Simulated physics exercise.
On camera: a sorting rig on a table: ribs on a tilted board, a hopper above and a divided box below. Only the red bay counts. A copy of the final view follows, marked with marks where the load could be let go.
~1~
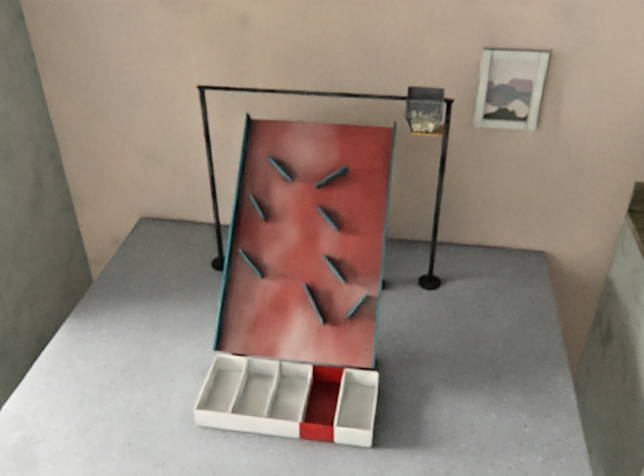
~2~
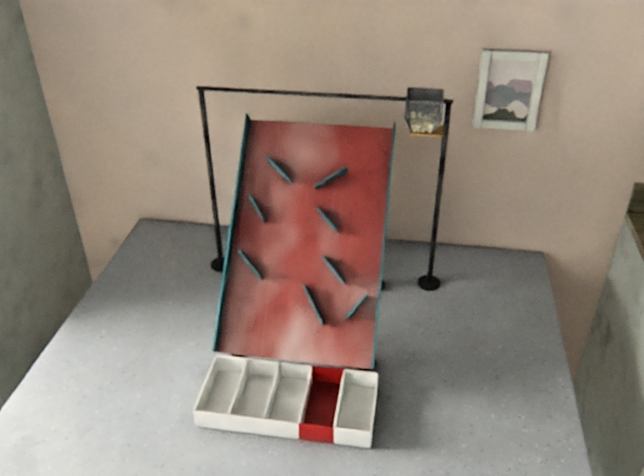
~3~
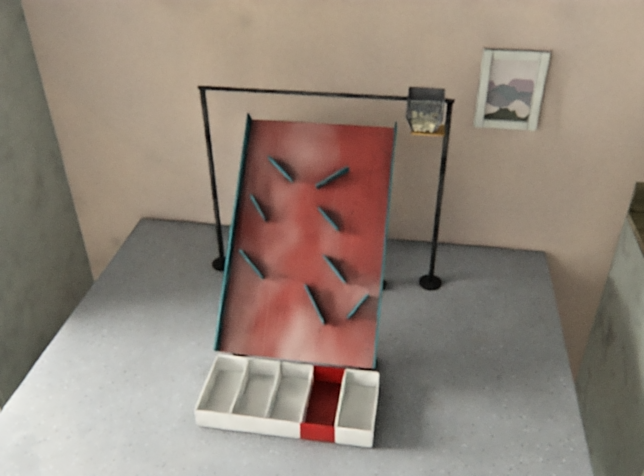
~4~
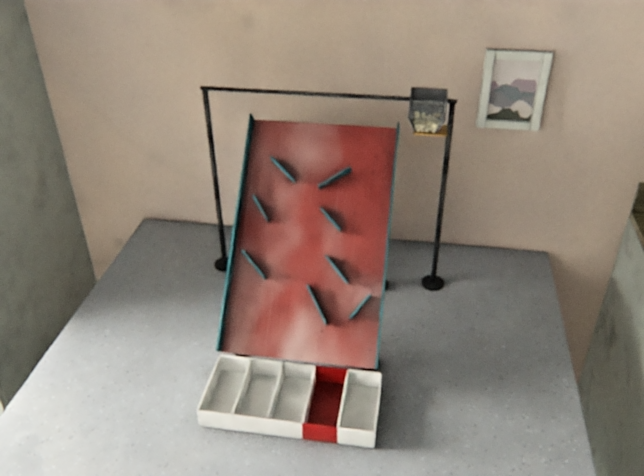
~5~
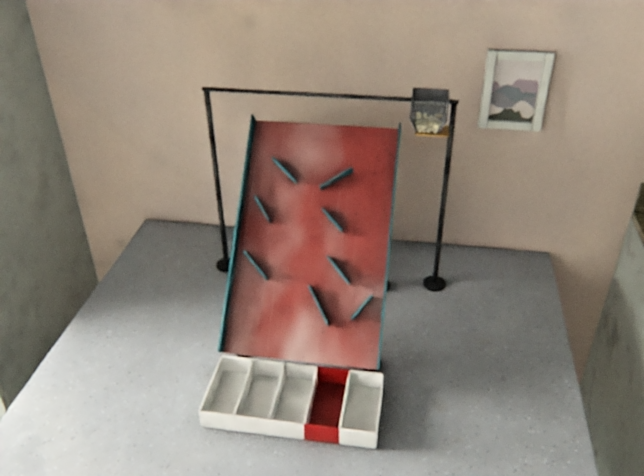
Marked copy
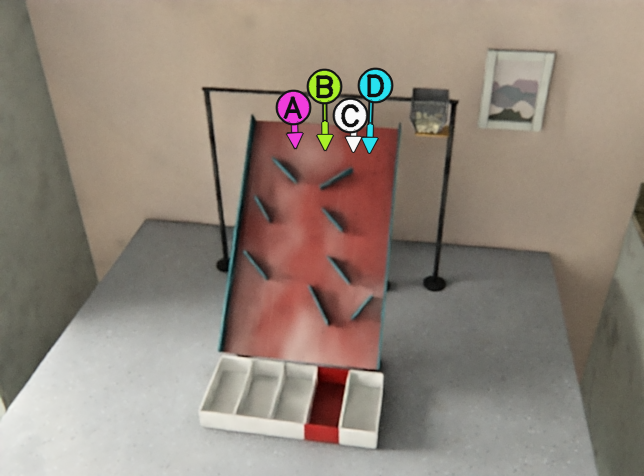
Nothing on the sorting rig moves; only the view shifts very slightly, so the whole scene drifts a touch to the right. Throughout, a small hopper hangs at the upper right above a tilted red board with dark ribs, and the divided white box below, with one red bay, stays empty.
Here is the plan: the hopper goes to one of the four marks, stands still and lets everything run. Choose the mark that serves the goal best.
D beats the others.
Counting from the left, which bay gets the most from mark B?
It is the second one.
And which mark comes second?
Here it is mark C.
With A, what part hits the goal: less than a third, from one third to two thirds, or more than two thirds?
Less than a third.
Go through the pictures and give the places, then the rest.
In the first frame, hopper at (421, 125), white beans, door shut.
In the second frame, ribs (267, 156) to (290, 180), (314, 186) to (347, 167), (248, 195) to (263, 220).
In the third frame, ribs (318, 207) to (337, 229), (239, 250) to (262, 277), (323, 255) to (345, 282).
In the fourth frame, ribs (307, 285) to (326, 324), (350, 318) to (370, 294).
In the fifth frame, red bay at (322, 433), number 4 of 5 from the left.
On the marked copy, mark A meets the board at (295, 142); mark B meets the board at (325, 144); mark C meets the board at (353, 146); mark D meets the board at (369, 147).
For mark A, a stray few in the red bay, nearly all in other bays, a small part held on the board.
For mark B, none in the red bay, most in other bays, a small part held on the board.
For mark C, about a quarter in the red bay, about two thirds in other bays, a small part held on the board.
For mark D, about half in the red bay, about half in other bays, a stray few held on the board.
